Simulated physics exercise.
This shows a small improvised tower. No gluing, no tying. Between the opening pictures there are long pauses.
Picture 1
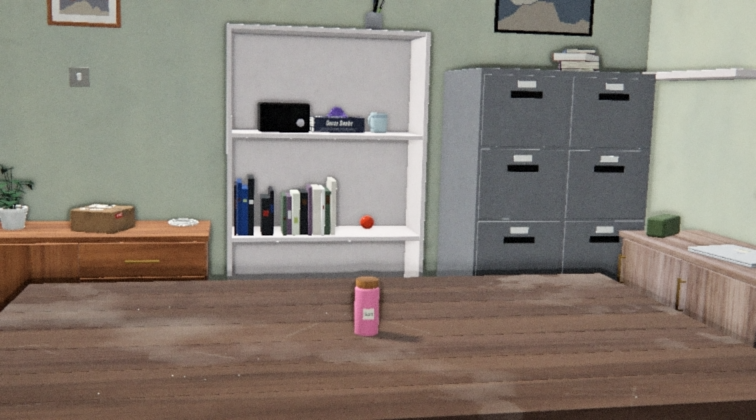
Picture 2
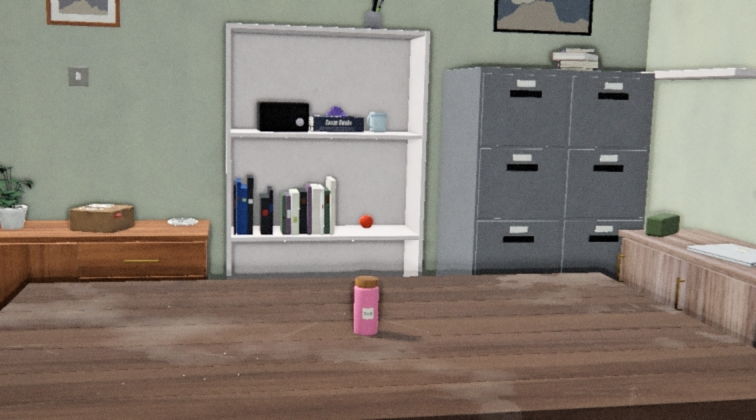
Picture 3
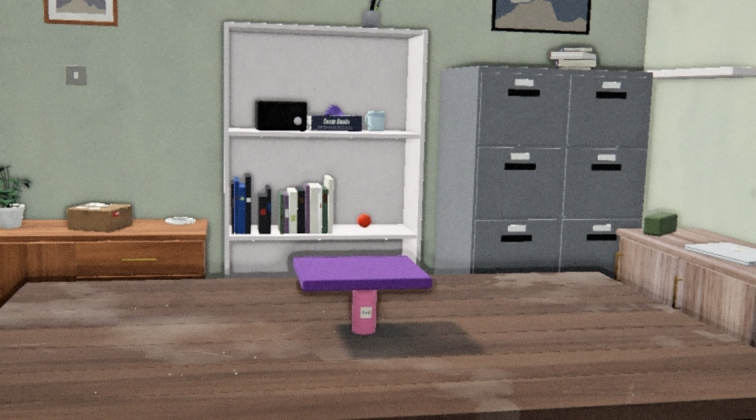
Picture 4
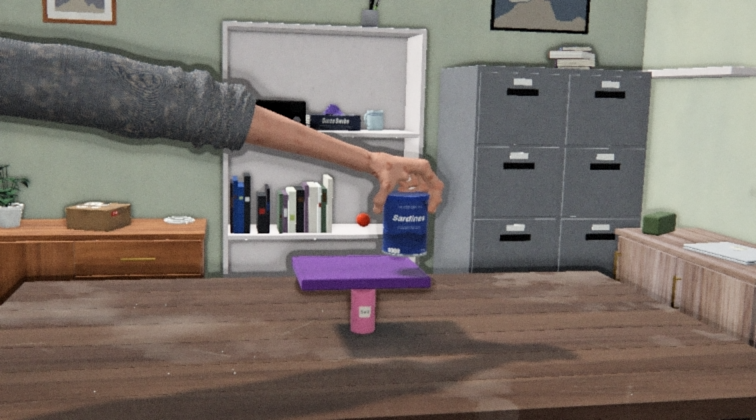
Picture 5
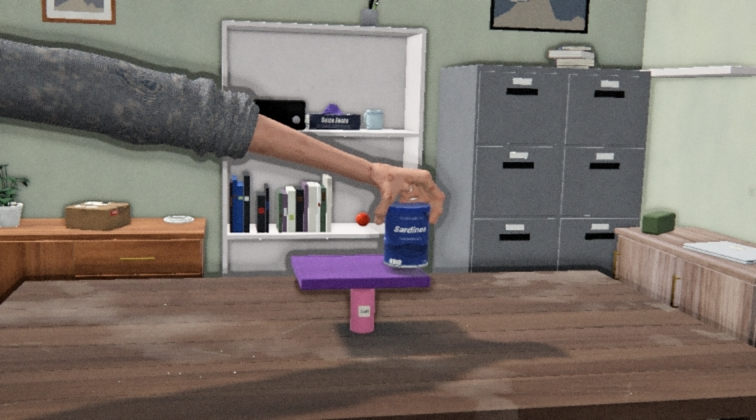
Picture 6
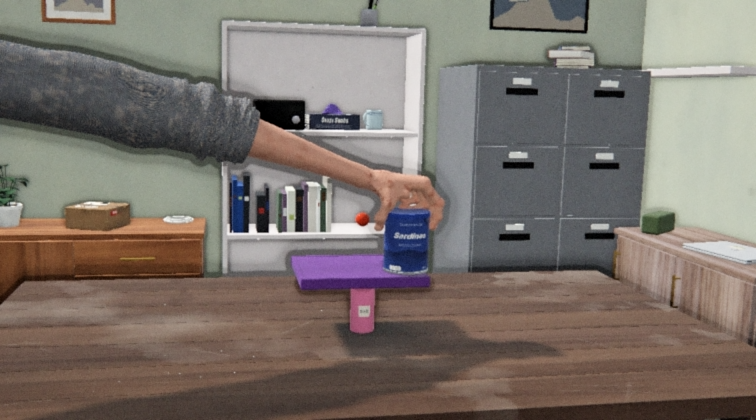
In an office, a pink shaker stood on a wooden table, then a purple slab appeared on top of it, and a hand reached in from the left and lowered a blue tin onto the slab's right side.
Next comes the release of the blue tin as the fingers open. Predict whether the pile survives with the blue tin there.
Something drops or tips.
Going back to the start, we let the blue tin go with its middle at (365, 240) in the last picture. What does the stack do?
Well, it survives then.
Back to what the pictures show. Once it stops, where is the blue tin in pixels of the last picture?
Near (484, 327).
Then, 0.40 s past the last view, blue tin now fallen; purple lid rocked 75° from its first pose; pink shaker rocked 4° from its first pose.
Then, 0.80 s past the last view, purple lid on its side.
Finally, fallen, blue tin and purple lid; pink shaker still in place. Final places as the last picture's camera would see them, blue tin near (484, 326). The stack gives way.
